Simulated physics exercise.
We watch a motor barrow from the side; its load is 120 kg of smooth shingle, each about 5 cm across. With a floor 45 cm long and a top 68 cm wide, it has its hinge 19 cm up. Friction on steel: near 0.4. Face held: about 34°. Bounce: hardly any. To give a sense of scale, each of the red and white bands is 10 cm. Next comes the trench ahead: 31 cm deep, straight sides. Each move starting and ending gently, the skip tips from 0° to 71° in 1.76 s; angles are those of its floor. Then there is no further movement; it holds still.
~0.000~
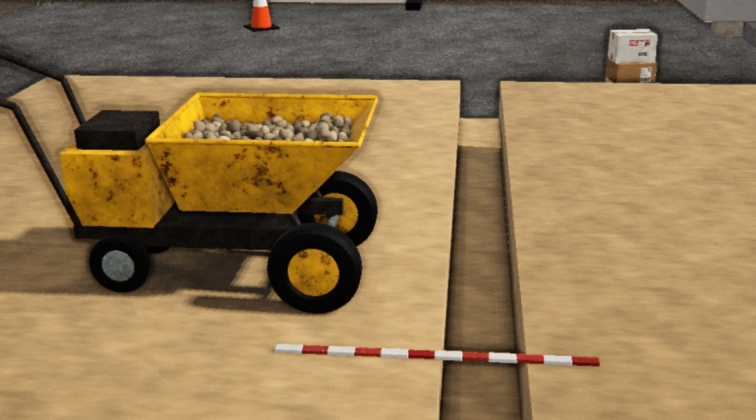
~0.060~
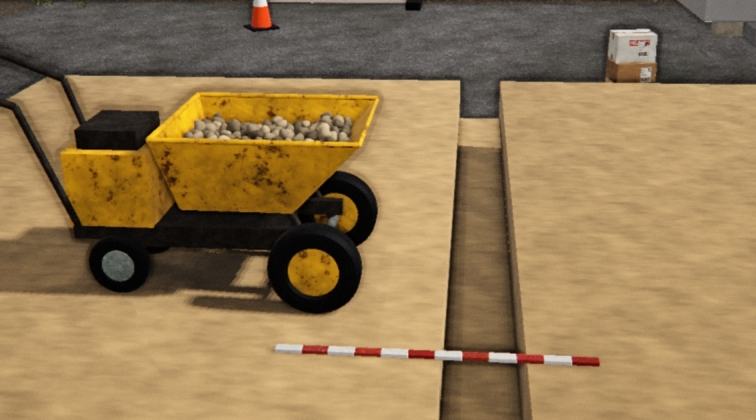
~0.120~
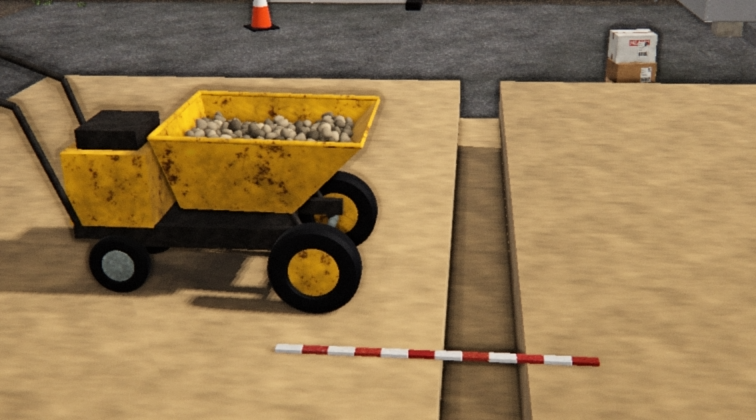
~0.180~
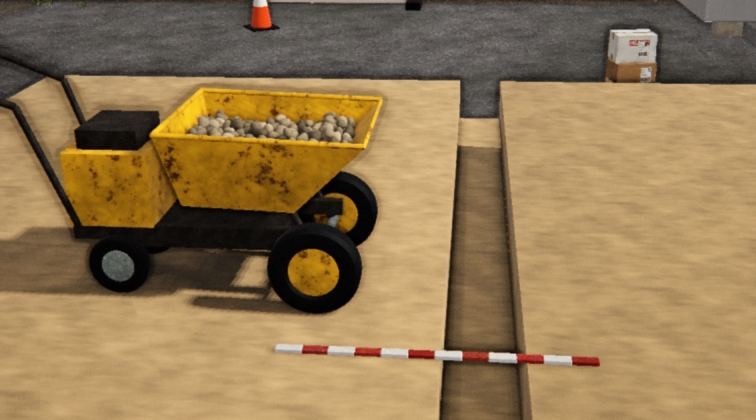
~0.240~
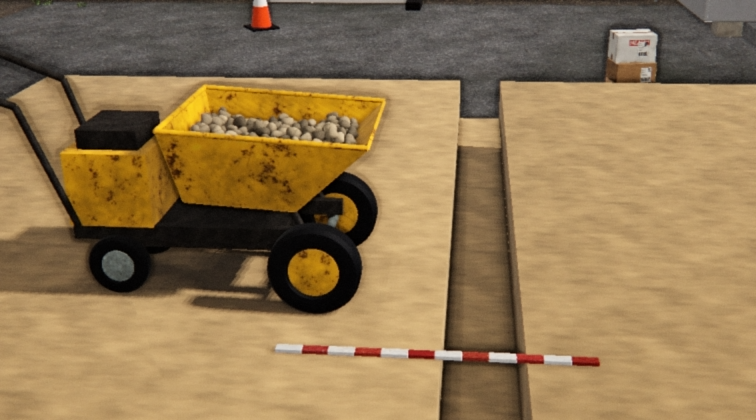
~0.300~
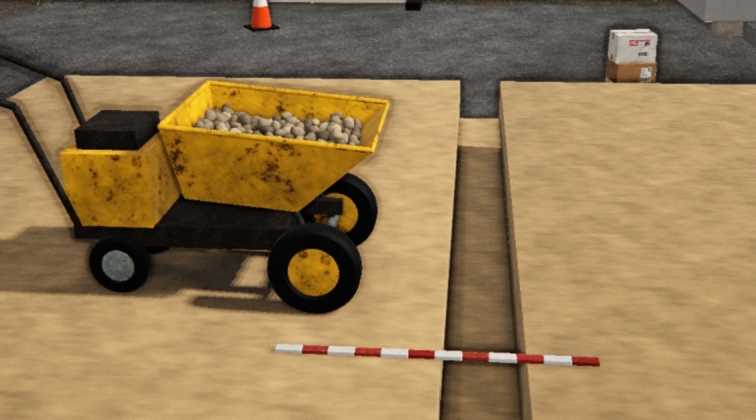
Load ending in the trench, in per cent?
78 per cent.
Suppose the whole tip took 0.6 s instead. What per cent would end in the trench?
Expected share: Around 55%.
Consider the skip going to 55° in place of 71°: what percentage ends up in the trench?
Roughly 75 per cent would end in the trench.
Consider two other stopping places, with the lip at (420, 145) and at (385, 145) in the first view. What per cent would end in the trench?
Around 15% for the first place and 45% for the second.
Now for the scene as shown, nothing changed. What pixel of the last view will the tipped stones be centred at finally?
Somewhere near pixel (495, 325).
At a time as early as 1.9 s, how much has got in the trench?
Around 55 per cent of it.
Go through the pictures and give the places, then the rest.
In the first picture, the skip is at 0°, its lip at (359, 145); the top of the load is at (288, 127).
In the second picture, the skip is at 0°, its lip at (360, 146); the top of the load is at (276, 127); the stones move at 0.1 m/s on average.
In the third picture, lip at (361, 146), floor tilted 1°, highest stones at (254, 128); the stones move at 0.1 m/s on average.
In the fourth picture, lip at (364, 147), floor tilted 2°, highest stones at (242, 125); the stones move at 0.2 m/s on average.
In the fifth picture, the skip is at 4°, its lip at (368, 149); the top of the load is at (230, 122); the stones move at 0.2 m/s on average.
In the sixth picture, lip at (372, 151), floor tilted 5°, highest stones at (227, 118); the stones move at 0.3 m/s on average.
After 1.3 s the floor is at 60°; 99 % in the skip, 1 % in the trench; the foremost stones are at (471, 227).
After 1.9 s the floor is at 71°; 31 % in the skip, 53 % in the trench, 16 % past the trench; the foremost stones are at (618, 294).
After 2.2 s the floor is at 71°; 5 % in the skip, 73 % in the trench, 22 % past the trench; the foremost stones are at (697, 301).
After 4.2 s the floor is at 71°; 0 % in the skip, 78 % in the trench, 22 % past the trench; the foremost stones are at (716, 286).
